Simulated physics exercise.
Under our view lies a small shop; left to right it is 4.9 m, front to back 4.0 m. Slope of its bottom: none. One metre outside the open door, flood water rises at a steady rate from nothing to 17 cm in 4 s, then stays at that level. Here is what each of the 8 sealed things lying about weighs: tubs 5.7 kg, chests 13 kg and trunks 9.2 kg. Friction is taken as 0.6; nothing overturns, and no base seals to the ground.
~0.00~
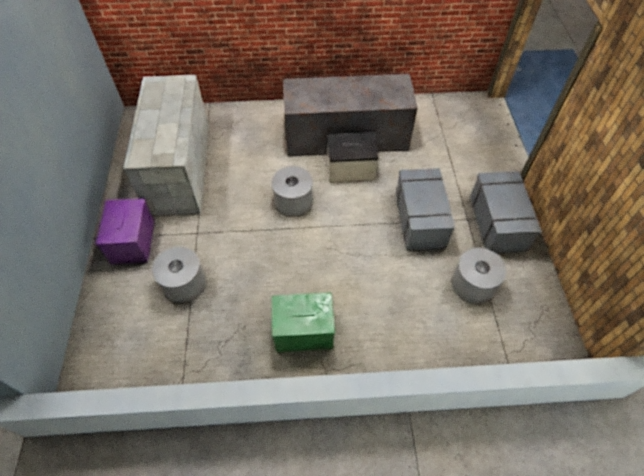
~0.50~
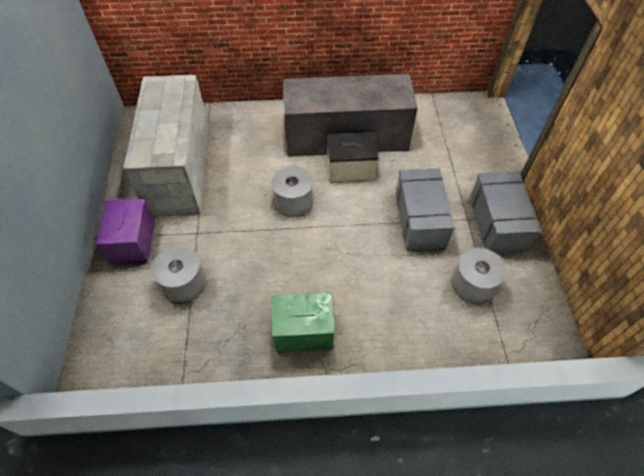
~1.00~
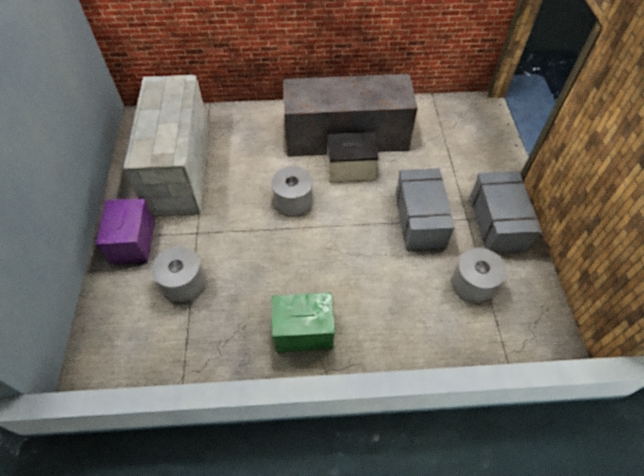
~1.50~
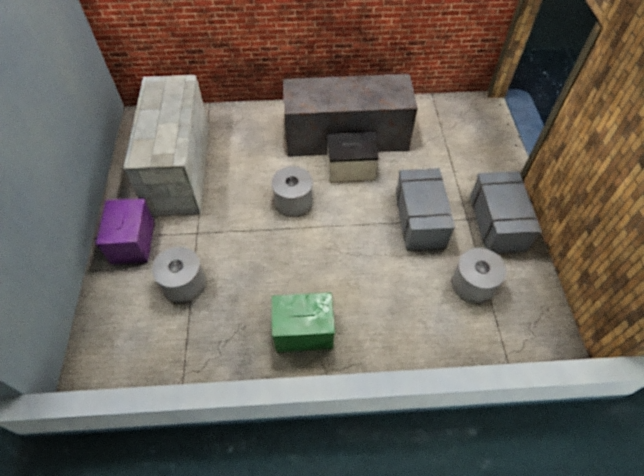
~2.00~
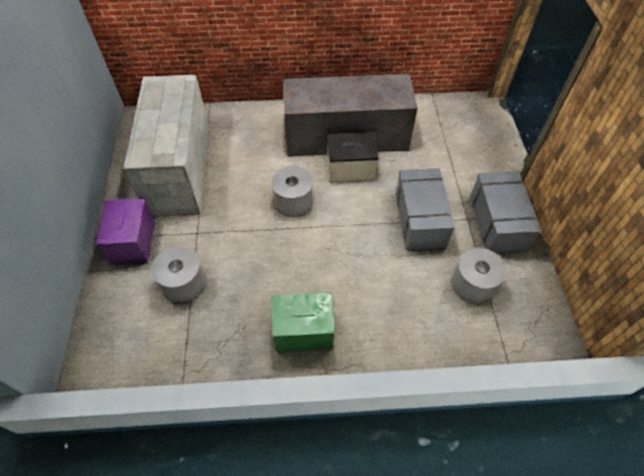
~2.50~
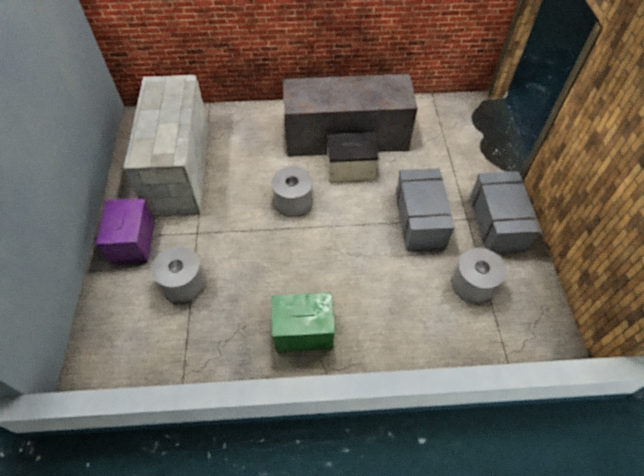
Dark water rising outside a small brick-walled room, then trickling through the right doorway onto the floor as all the blocks stay still.
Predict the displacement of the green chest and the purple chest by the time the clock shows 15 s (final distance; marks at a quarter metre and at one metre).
Outcome: Green chest heads well off, purple chest heads well off.
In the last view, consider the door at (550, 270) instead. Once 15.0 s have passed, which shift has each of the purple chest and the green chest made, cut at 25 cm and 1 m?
With that change, the purple chest would go a long distance while the green chest would go a long distance.
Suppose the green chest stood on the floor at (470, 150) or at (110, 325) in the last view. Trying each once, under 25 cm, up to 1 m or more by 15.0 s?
Try one - it is swept a long way; try two - it is swept a long way.
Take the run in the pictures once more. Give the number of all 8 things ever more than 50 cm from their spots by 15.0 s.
All told, that gives 6.
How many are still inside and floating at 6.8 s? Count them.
Count: 0.
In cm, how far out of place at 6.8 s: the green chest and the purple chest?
I'd guess about 0 cm and 0 cm by that point.
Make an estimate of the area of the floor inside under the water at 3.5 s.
My estimate is roughly 1.5 m2.
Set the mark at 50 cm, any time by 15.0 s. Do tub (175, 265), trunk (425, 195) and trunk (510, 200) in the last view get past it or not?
Order as asked: Above, above, within.
After 3.5 s the green chest is near (303, 314), 0.0 m from its start, aground; the purple chest is near (121, 221), 0.0 m from its start, aground; 0 afloat.
After 6.8 s the green chest is near (303, 314), 0.0 m from its start, aground; the purple chest is near (121, 221), 0.0 m from its start, aground; 0 afloat.
After 11.0 s the green chest is near (213, 361), 0.9 m from its start, afloat; the purple chest is near (114, 226), 0.1 m from its start, afloat; 5 afloat.
After 15.0 s the green chest is near (88, 282), 2.0 m from its start, afloat; the purple chest is near (276, 170), 1.7 m from its start, afloat; 8 afloat.
